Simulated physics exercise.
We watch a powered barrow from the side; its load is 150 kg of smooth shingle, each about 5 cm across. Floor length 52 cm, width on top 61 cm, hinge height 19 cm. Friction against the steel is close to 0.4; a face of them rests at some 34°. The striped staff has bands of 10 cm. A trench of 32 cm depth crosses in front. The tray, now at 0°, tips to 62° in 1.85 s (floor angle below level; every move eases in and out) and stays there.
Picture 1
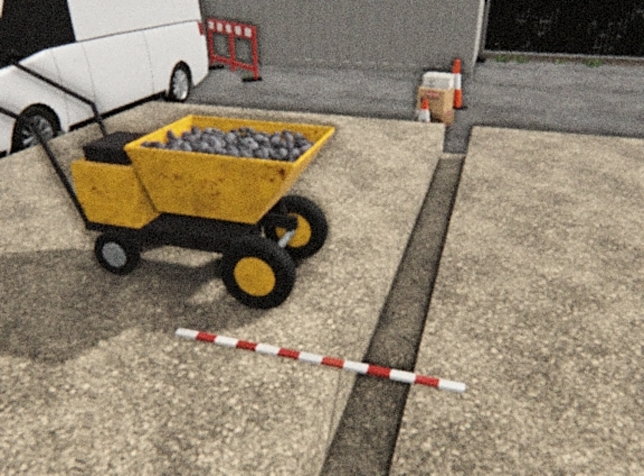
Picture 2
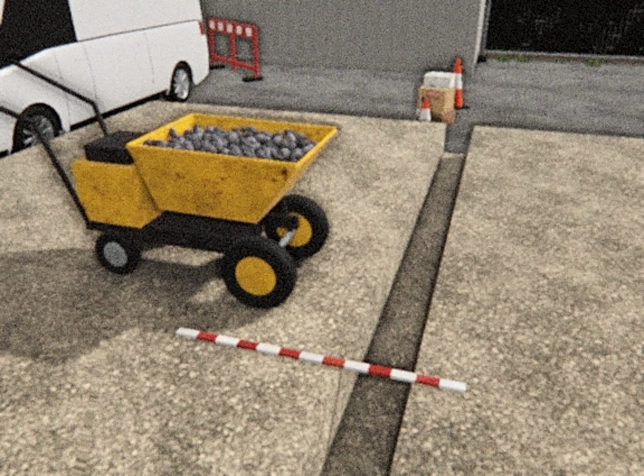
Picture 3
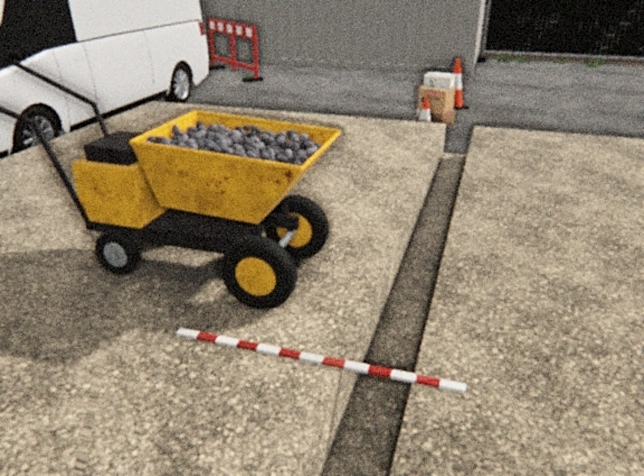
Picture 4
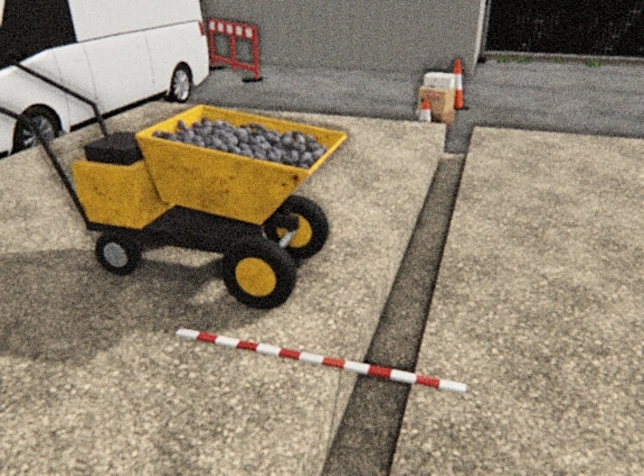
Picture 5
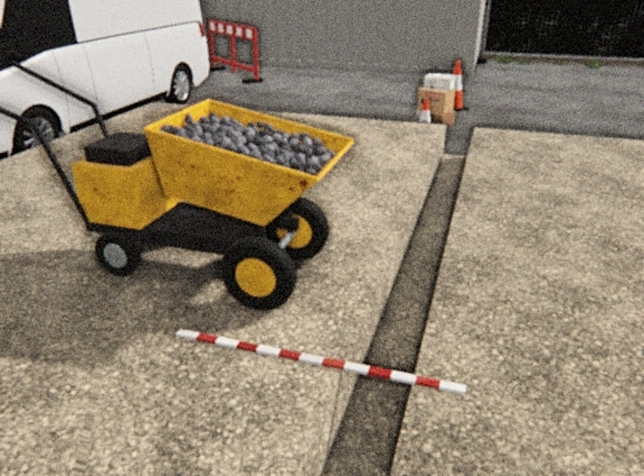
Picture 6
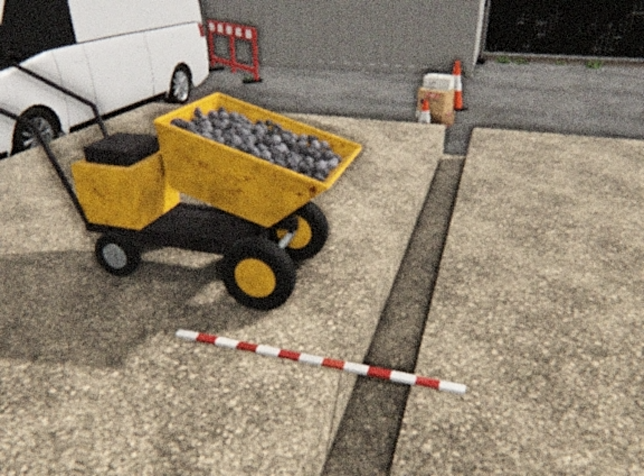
In this clip, a yellow powered barrow loaded with smooth grey stones stands beside a red-and-white striped staff and a trench, while its tray gradually tilts forward, the rear rising and the front lip lowering toward the right.
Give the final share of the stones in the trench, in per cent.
About 59 per cent.
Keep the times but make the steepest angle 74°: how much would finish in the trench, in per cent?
Then about 65 per cent.
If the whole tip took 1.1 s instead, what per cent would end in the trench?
In that case some 50 per cent.
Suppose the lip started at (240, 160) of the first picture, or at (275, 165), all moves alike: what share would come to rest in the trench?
About 75 and 75 per cent.
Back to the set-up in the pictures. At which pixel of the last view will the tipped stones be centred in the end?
Around (414, 334).
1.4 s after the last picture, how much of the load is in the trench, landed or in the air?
About 20 per cent by then.
Then, 0.8 s after the last picture the floor is at 52°, 100 % in the tray; the foremost stones are at (389, 249).
Then, 1.4 s after the last picture the floor is at 62°, 67 % in the tray, 20 % in the trench, 13 % past the trench; the foremost stones are at (505, 320).
Then, 1.7 s after the last picture the floor is at 62°, 45 % in the tray, 30 % in the trench, 25 % past the trench; the foremost stones are at (594, 335).
Then, 3.7 s after the last picture the floor is at 62°, 14 % in the tray, 59 % in the trench, 27 % past the trench; the foremost stones are past the picture's edge.
